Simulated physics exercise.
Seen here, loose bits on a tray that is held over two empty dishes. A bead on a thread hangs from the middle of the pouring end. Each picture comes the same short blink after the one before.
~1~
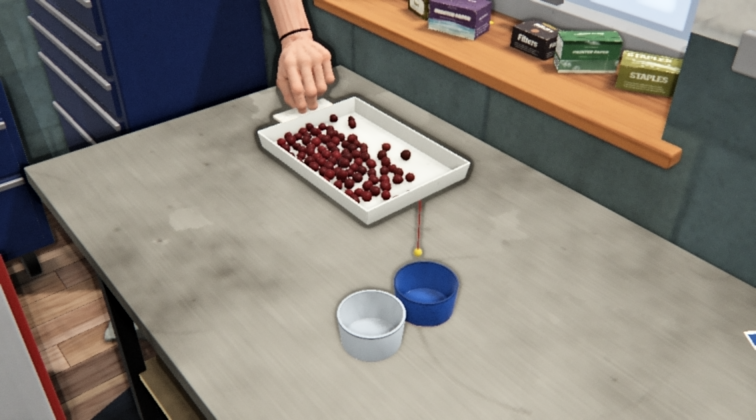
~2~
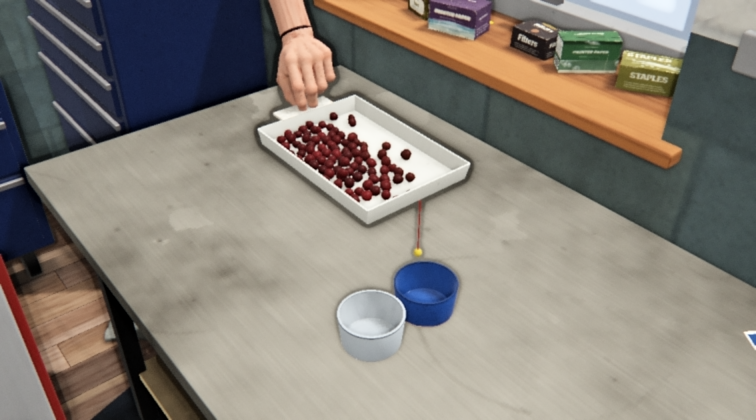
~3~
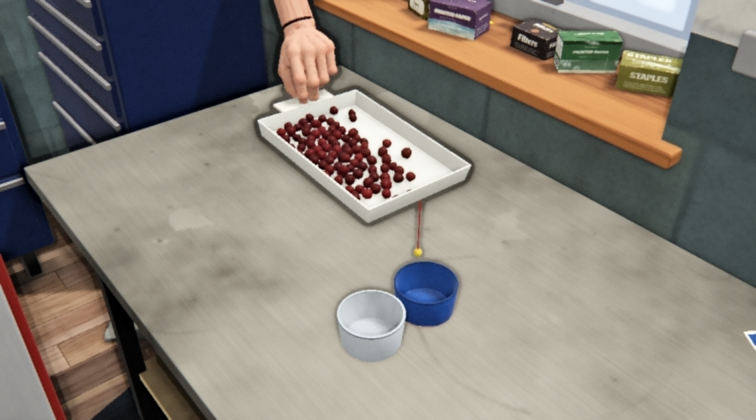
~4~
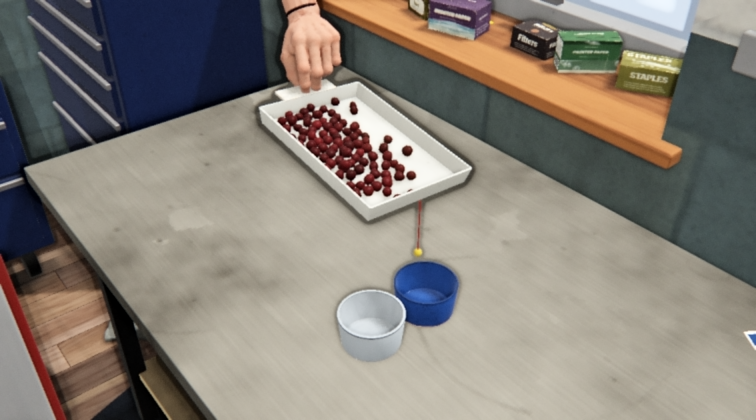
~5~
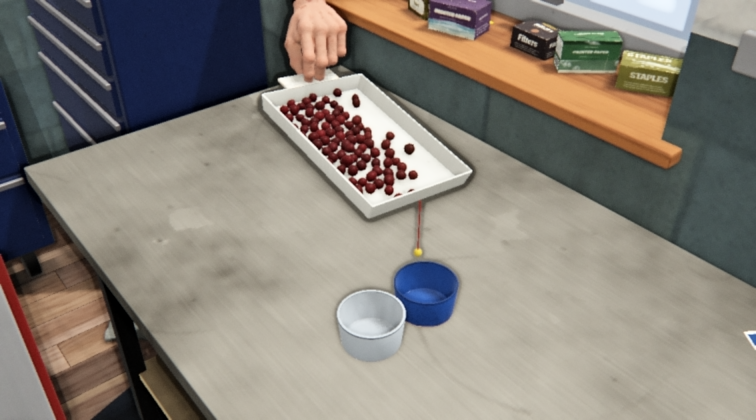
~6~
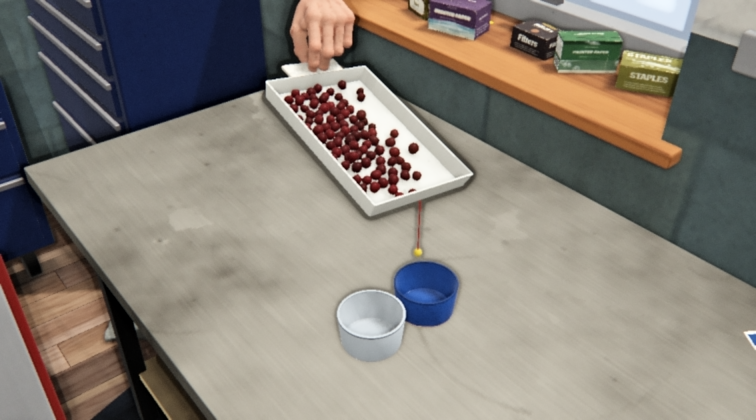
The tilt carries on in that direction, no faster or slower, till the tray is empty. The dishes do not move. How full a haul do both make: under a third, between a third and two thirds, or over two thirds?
In the dishes lies under a third of it.
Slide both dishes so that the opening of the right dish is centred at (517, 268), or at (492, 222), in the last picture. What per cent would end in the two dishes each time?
Roughly 10 per cent, and 60 per cent.
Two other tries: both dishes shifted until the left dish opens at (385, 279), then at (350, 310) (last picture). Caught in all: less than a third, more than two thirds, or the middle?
At the first place under a third, at the second under a third.
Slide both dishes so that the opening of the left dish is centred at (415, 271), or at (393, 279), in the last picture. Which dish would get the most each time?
First the right dish, then the dish on the right.
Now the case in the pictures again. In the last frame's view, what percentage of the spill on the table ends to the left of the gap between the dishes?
Roughly 0 in a hundred.
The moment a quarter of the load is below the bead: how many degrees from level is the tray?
At some 110 degrees.
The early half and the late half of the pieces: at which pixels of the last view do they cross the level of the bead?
Early half (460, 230), late half (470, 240).
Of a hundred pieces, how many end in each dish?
About: Left dish 0, right dish 0 per cent.
Soon, tray tipped steeply; nearly all on the tray; a stray few outside both; a stray few in the air.
A while on, tray tipped past a quarter turn; most on the tray; a small part outside both; a stray few in the air.
Towards the end, tray tipped past a quarter turn; a stray few in the right dish; nearly all outside both.
Finally, tray tipped past a quarter turn; none in the left dish; a stray few in the right dish; nearly all outside both.
